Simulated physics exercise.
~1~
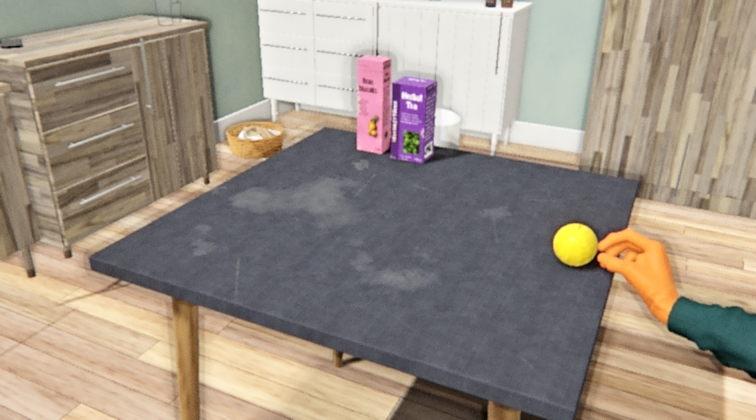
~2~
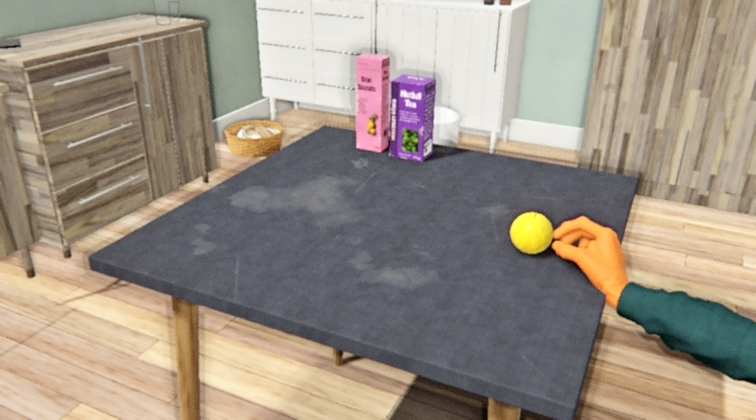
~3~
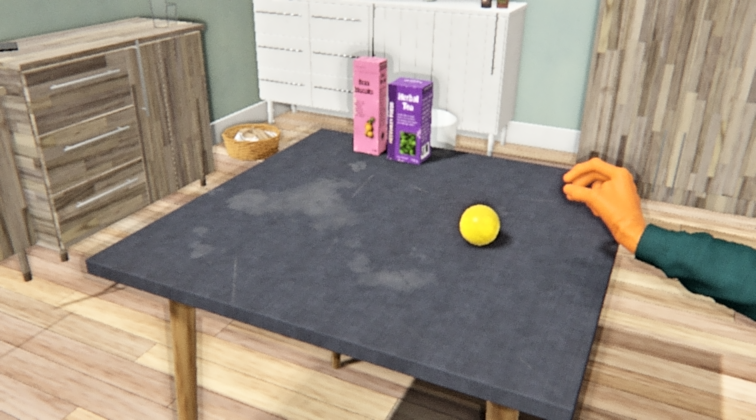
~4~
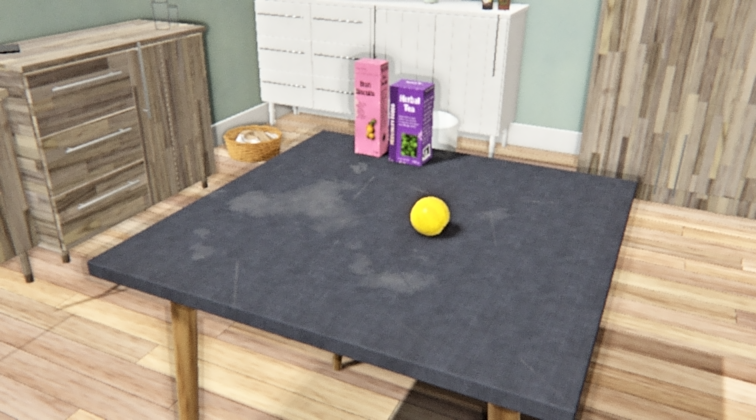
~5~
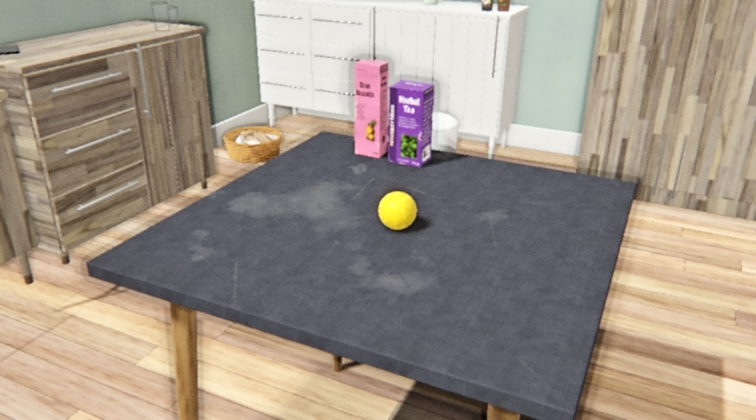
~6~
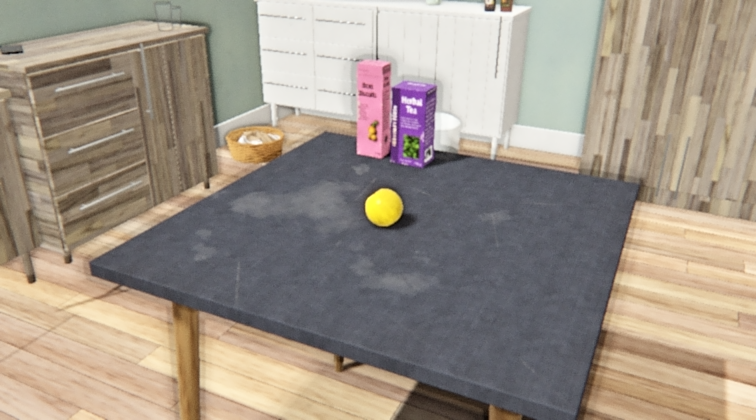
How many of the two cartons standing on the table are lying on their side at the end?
None of them are lying down. The pink carton and the purple carton both still stand upright at the end.
